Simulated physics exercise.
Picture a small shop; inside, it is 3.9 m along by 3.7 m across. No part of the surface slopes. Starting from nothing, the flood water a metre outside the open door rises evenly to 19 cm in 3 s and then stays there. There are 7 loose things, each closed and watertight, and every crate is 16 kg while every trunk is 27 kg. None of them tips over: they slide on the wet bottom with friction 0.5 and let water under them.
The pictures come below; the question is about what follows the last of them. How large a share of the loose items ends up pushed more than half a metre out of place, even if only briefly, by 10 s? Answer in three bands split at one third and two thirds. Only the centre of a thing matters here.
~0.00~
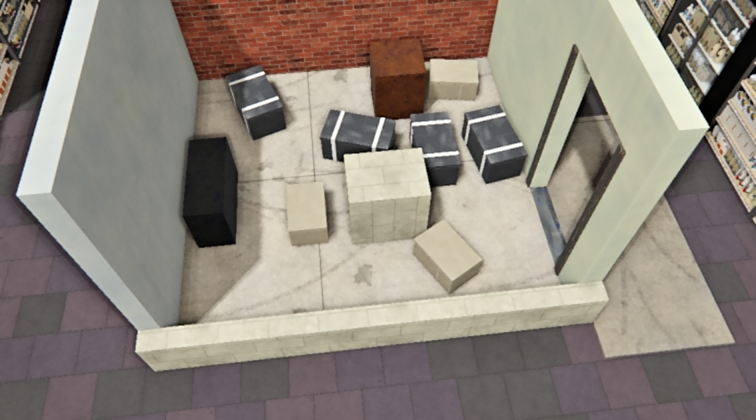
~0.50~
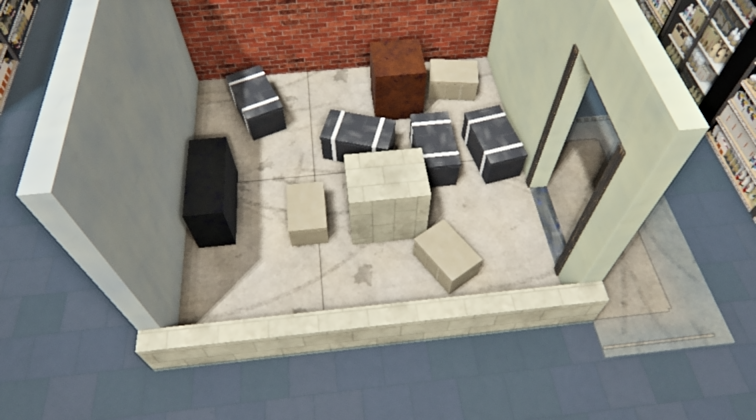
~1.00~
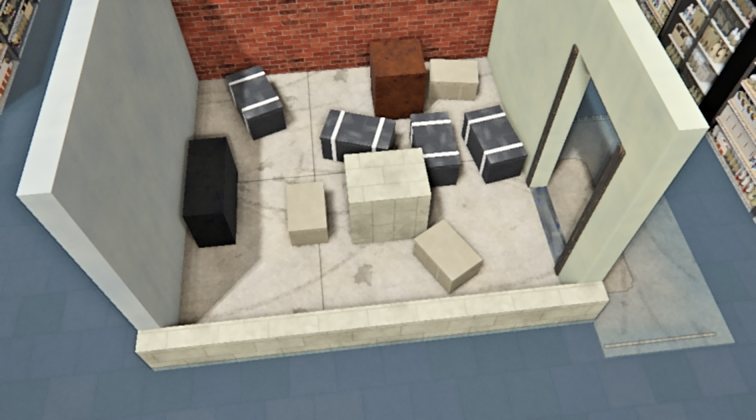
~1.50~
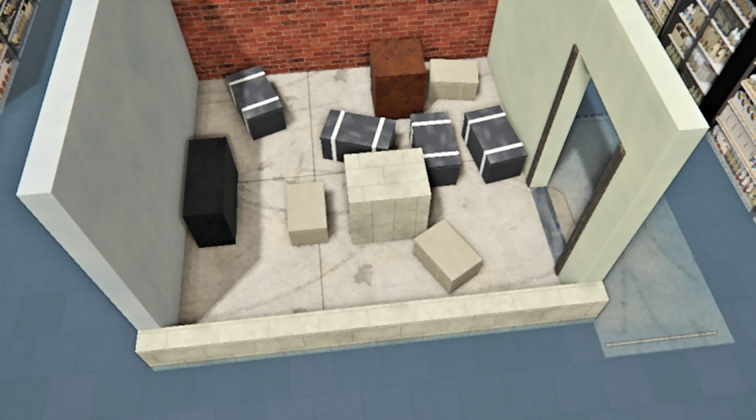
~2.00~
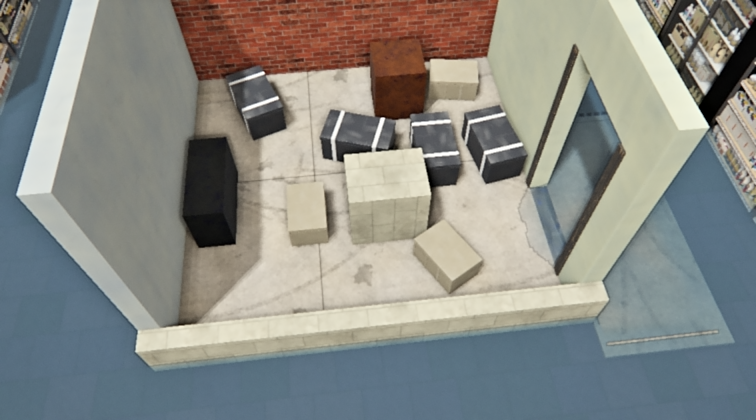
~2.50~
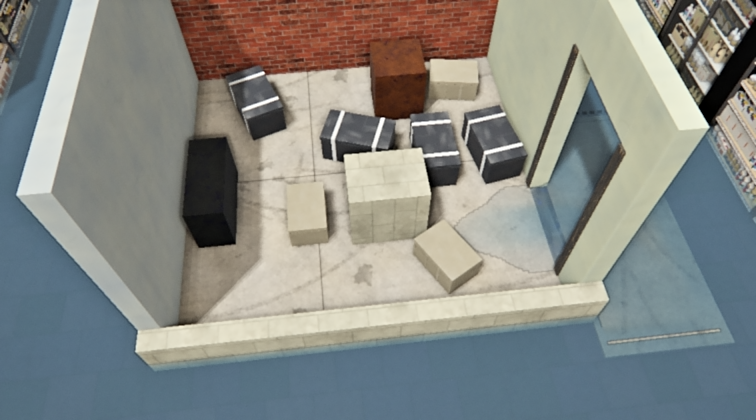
Under a third.
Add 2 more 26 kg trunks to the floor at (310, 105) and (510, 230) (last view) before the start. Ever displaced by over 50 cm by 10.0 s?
Well, the first one stays under the mark, and the second tops the mark.
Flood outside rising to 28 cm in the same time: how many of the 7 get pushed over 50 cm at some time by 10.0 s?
Under that setup the answer is 4.
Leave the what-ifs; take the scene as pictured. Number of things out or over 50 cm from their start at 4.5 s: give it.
The count is 1.
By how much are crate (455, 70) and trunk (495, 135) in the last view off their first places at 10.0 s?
0 cm and 5 cm respectively.
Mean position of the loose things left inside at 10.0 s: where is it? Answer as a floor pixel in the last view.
It sits at about (366, 159).
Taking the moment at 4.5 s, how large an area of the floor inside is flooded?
Somewhere around 4.5 m2, roughly.
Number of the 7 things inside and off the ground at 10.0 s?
Tally: 4 of them.
After 3.5 s 0 of 7 are over 50 cm from their spots; 0 afloat.
After 4.5 s 1 of 7 are over 50 cm from their spots; 0 afloat.
After 7.0 s 1 of 7 are over 50 cm from their spots; 1 afloat.
After 10.0 s 1 of 7 are over 50 cm from their spots, and 1 have been at some point; 4 afloat.
